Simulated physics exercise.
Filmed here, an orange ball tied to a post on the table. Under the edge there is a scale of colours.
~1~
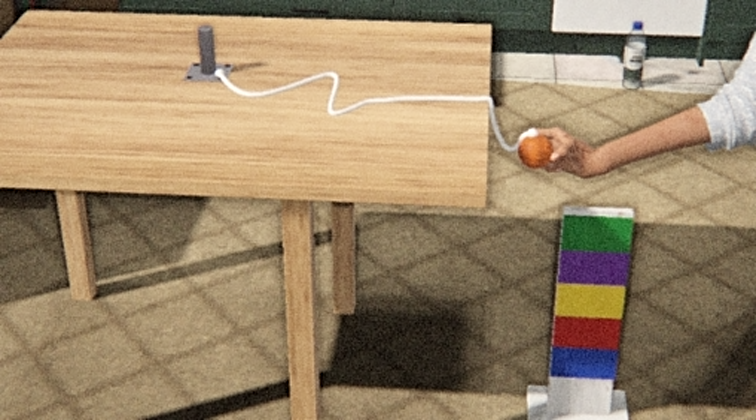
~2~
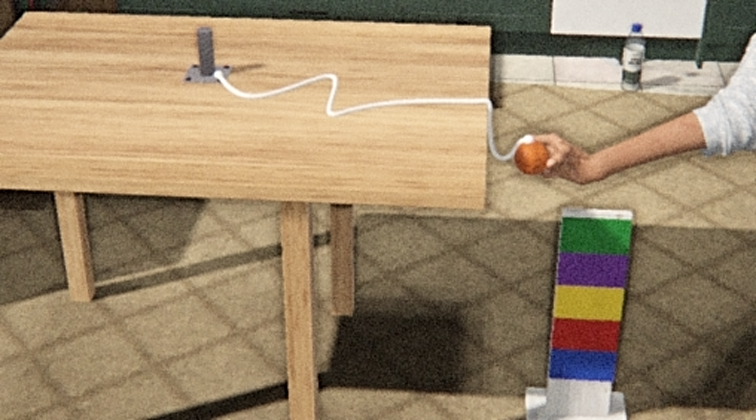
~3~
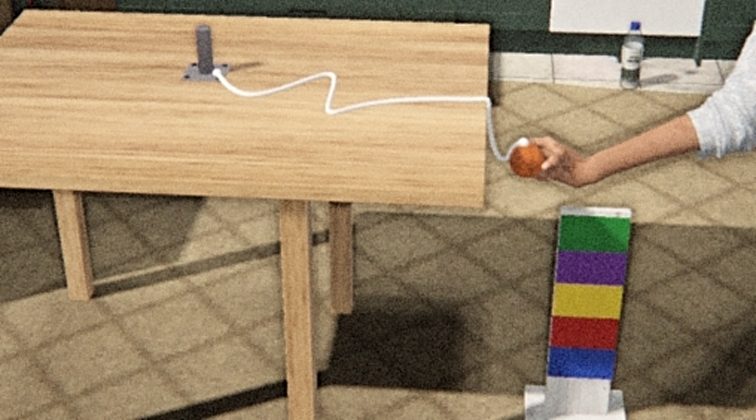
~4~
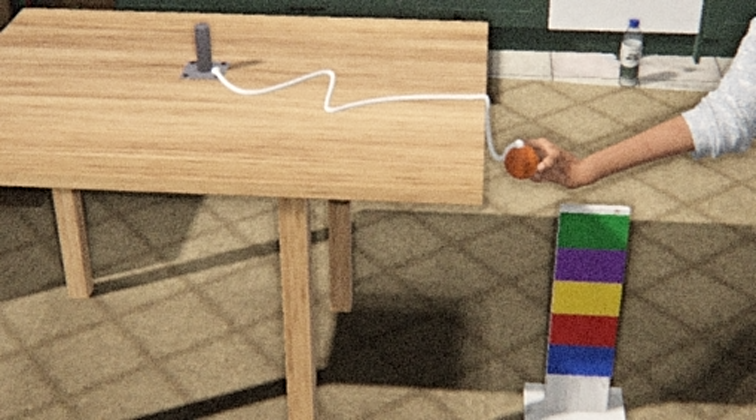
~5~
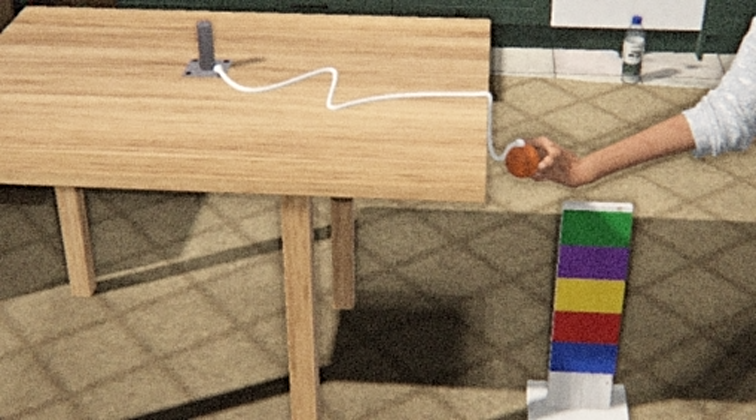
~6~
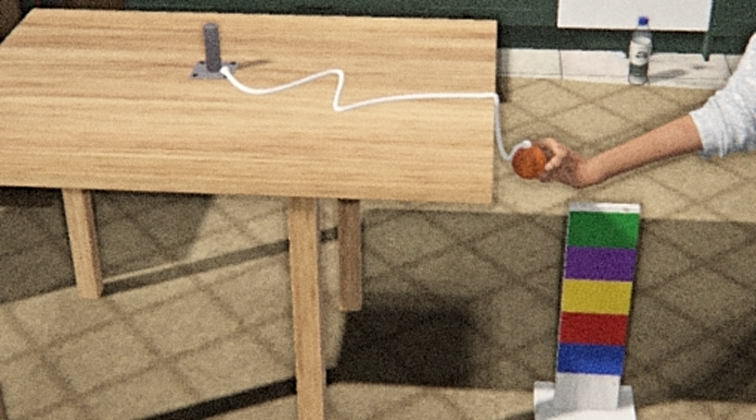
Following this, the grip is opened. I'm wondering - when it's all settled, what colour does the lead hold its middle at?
It's at red.
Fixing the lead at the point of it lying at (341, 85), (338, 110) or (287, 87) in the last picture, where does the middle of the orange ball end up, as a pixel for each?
Roughly (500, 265), (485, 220) and (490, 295).
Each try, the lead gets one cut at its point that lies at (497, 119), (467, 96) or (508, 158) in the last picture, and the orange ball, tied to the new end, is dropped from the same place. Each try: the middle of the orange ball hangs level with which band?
First cut: Purple; second: Green; third: Yellow.
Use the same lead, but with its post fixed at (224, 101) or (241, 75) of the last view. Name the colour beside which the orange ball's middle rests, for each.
Answer, in order: Blue, blue.
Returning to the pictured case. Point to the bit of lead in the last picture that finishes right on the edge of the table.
It's near (364, 105) in the last picture.
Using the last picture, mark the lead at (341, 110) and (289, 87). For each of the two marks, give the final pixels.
Near (472, 94) and (322, 79).
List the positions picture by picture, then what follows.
The first frame shows orange ball (536, 152); green (597, 235); purple (593, 269); yellow (590, 302); red (587, 334); blue (584, 364).
The second frame shows orange ball (532, 158); lead through (235, 91) (311, 81) (330, 105) (398, 103) (489, 109).
The third frame shows orange ball (527, 161).
The fourth frame shows orange ball (522, 162); lead through (233, 88) (309, 77) (328, 101) (396, 99) (486, 105).
The fifth frame shows orange ball (523, 161).
The sixth frame shows orange ball (529, 162); lead through (242, 87) (318, 77) (337, 100) (405, 98) (495, 104).
Soon after, ball near (459, 294); level with red.
Then, ball near (503, 313); level with red.
At rest, ball near (481, 309); level with red. Its centre hangs level with the red band.
